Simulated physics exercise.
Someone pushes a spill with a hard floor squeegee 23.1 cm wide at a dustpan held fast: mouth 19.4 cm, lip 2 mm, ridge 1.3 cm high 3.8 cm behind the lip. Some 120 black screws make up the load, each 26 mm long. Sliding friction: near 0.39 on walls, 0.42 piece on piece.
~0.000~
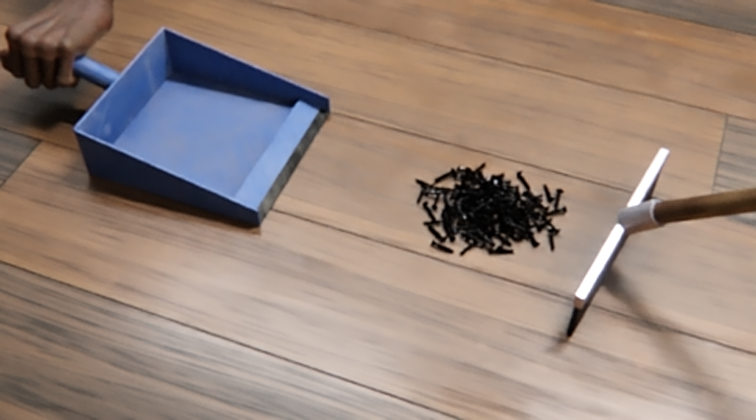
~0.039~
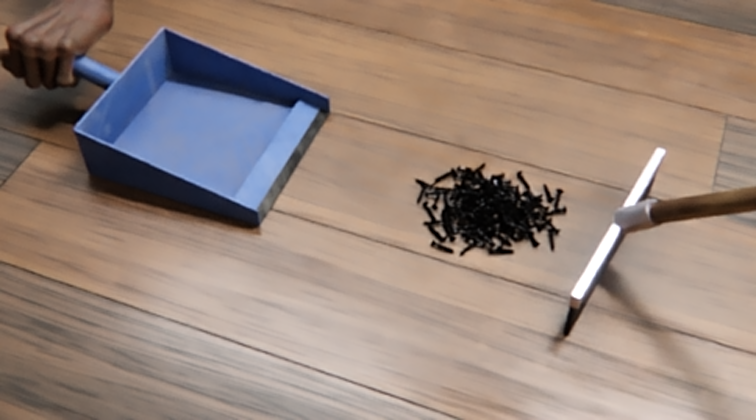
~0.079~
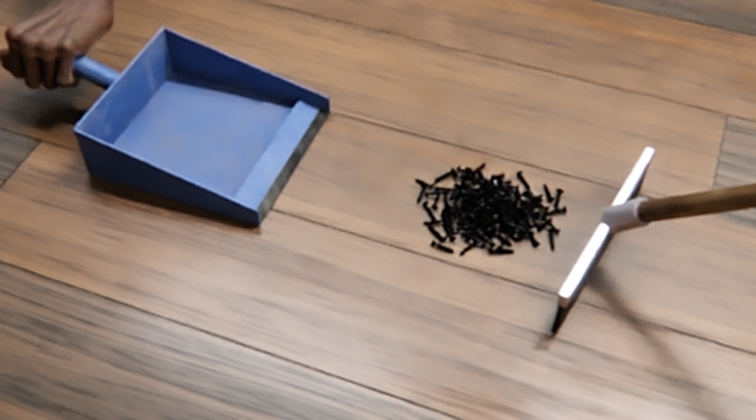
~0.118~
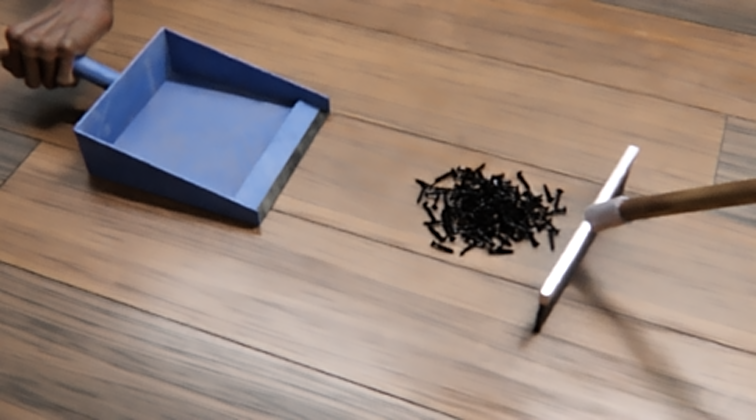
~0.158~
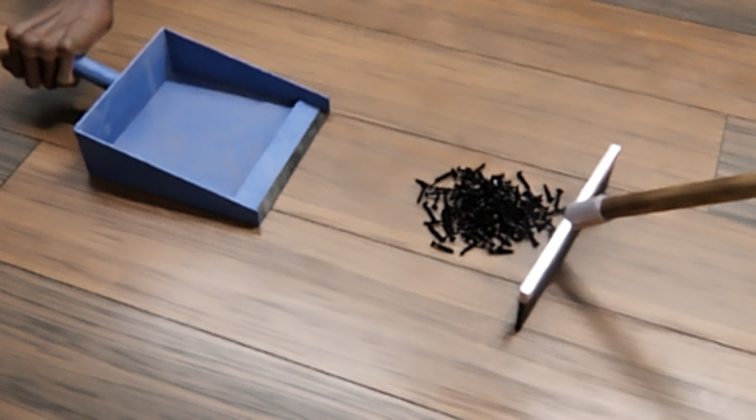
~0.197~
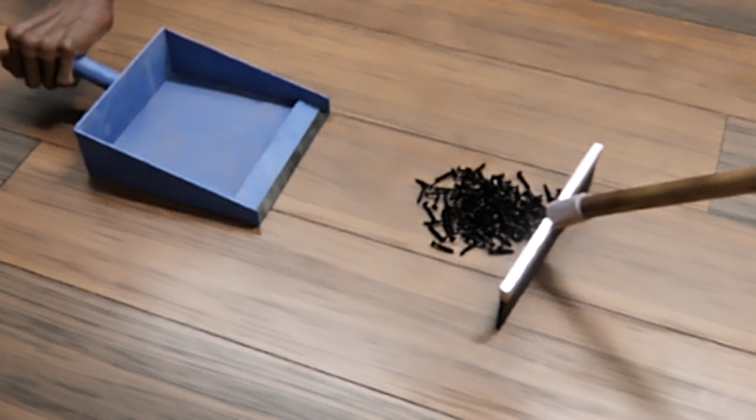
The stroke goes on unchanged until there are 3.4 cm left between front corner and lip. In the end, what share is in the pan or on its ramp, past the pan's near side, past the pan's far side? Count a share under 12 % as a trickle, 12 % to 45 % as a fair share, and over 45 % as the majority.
My prediction: Pan: A meagre share; near side: A meagre share; far side: A meagre share.
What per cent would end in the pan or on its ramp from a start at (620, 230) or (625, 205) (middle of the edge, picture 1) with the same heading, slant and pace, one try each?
Estimates: 5 percent and 5 percent.
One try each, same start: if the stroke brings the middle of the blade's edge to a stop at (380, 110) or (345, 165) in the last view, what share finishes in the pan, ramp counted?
Around 5 per cent, and around 5 per cent.
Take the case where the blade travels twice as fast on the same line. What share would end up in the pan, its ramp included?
I'd guess it lands at about 25 per cent.
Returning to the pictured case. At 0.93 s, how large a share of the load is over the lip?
About 5 percent.
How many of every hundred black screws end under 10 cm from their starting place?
10 %.
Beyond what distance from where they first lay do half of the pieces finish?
The figure is about 20 cm.
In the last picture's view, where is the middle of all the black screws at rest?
In the last view, approximately (324, 175).
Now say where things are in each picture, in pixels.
The first picture shows blade from (579, 302) to (661, 159), moved 0.0 cm, 0 of the pieces shifted so far; middle of the pieces at (491, 201); pan at (198, 138).
The second picture shows blade from (575, 301) to (658, 159), moved 0.4 cm, 0 of the pieces shifted so far; middle of the pieces at (491, 201).
The third picture shows blade from (563, 300) to (647, 158), moved 1.5 cm, 0 of the pieces shifted so far; middle of the pieces at (491, 201).
The fourth picture shows blade from (545, 298) to (631, 157), moved 3.3 cm, 0 of the pieces shifted so far; middle of the pieces at (491, 201).
The fifth picture shows blade from (524, 296) to (613, 155), moved 5.2 cm, 0 of the pieces shifted so far; middle of the pieces at (491, 201).
The sixth picture shows blade from (505, 295) to (596, 154), moved 7.1 cm, 1 of the pieces shifted so far; middle of the pieces at (491, 201); pan at (198, 138). Its pace works out near 0.48 m/s, heading 15 degrees towards the viewer's side.
After 0.46 s, middle of the blade 18 cm from the lip; 0 % over the lip, far side 0 %, near side 0 %.
After 0.63 s, middle of the blade 10 cm from the lip; 0 % over the lip, far side 0 %, near side 0 %.
After 0.93 s, middle of the blade 6 cm from the lip; 5 % over the lip, far side 0 %, near side 5 %.
By 1.4 s all is still; pan 0 %, near side 5 %, far side 0 %, in front of the lip or behind the blade 90 %.
